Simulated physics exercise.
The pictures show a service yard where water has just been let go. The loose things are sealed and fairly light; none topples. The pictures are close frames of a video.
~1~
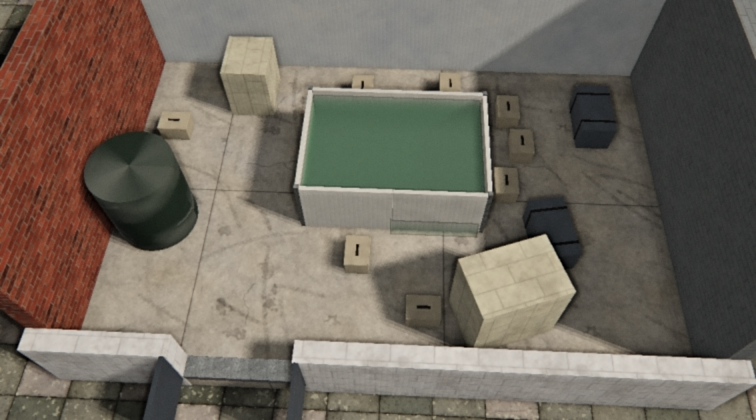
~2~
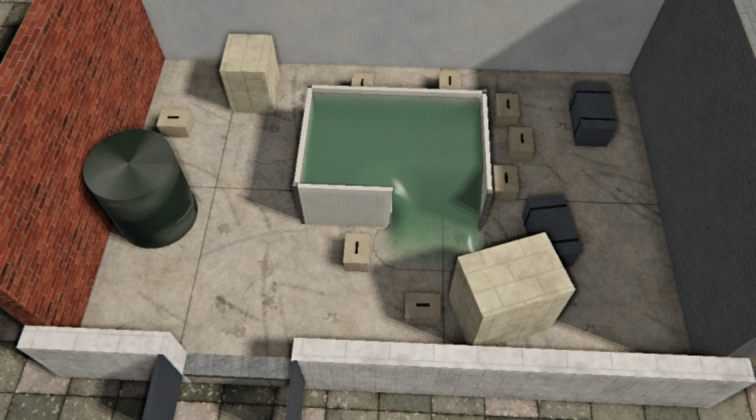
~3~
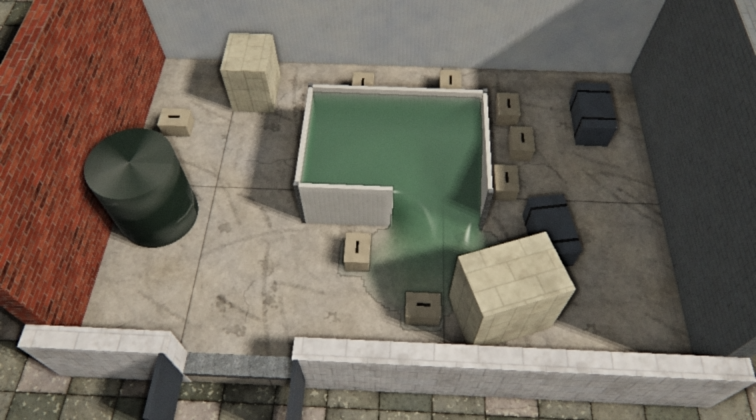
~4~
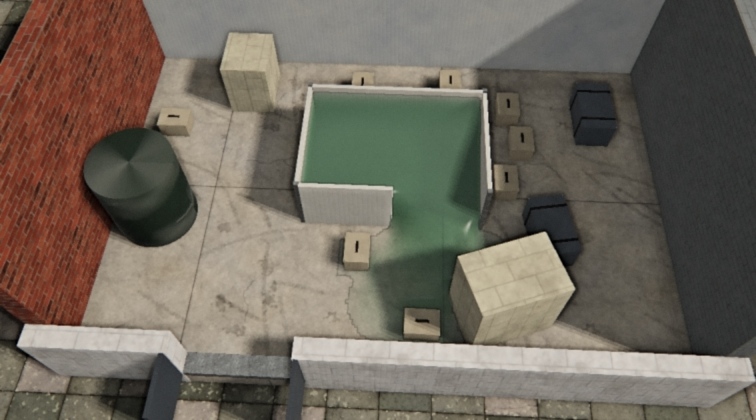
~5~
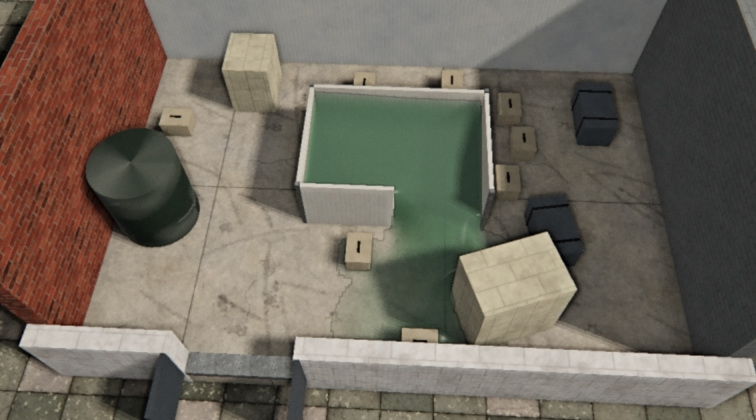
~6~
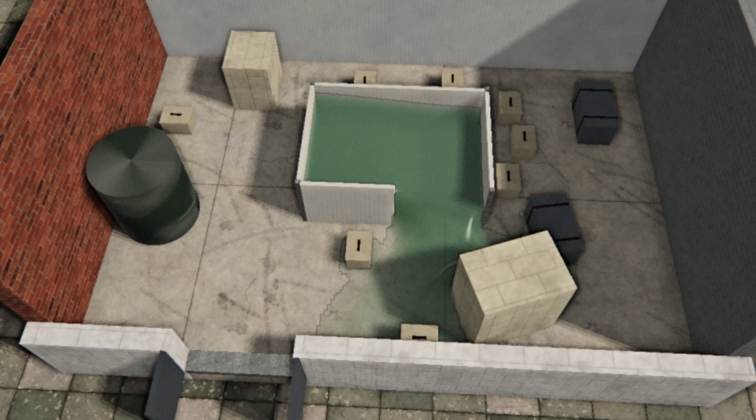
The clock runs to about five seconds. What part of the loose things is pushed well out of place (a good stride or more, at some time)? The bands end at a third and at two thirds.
Share: Not even a third.
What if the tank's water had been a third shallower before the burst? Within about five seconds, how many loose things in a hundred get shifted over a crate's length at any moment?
About 30 per cent.
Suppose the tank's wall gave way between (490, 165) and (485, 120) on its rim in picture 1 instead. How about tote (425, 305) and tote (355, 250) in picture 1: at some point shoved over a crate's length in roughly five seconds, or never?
One after the other: Never so far, no.
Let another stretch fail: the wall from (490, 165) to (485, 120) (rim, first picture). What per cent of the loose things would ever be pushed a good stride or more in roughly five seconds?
About 60 per cent.
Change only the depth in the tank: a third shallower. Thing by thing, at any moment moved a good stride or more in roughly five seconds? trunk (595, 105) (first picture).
For that one: Moved that far.
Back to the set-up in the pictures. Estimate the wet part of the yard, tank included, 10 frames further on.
I make it 60 per cent.
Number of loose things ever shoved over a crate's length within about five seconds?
That makes 3.
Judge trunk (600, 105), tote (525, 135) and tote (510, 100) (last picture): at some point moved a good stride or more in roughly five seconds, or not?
As listed: Swept aside, short of that, short of that.
A moment on, 0 of 10 are well off their spots; 1 afloat.
Next, 1 of 10 are well off their spots; 2 afloat.
Later, 3 of 10 are well off their spots; 2 afloat.
In the end, 3 of 10 are well off their spots, and 3 have been at some point; 3 afloat.
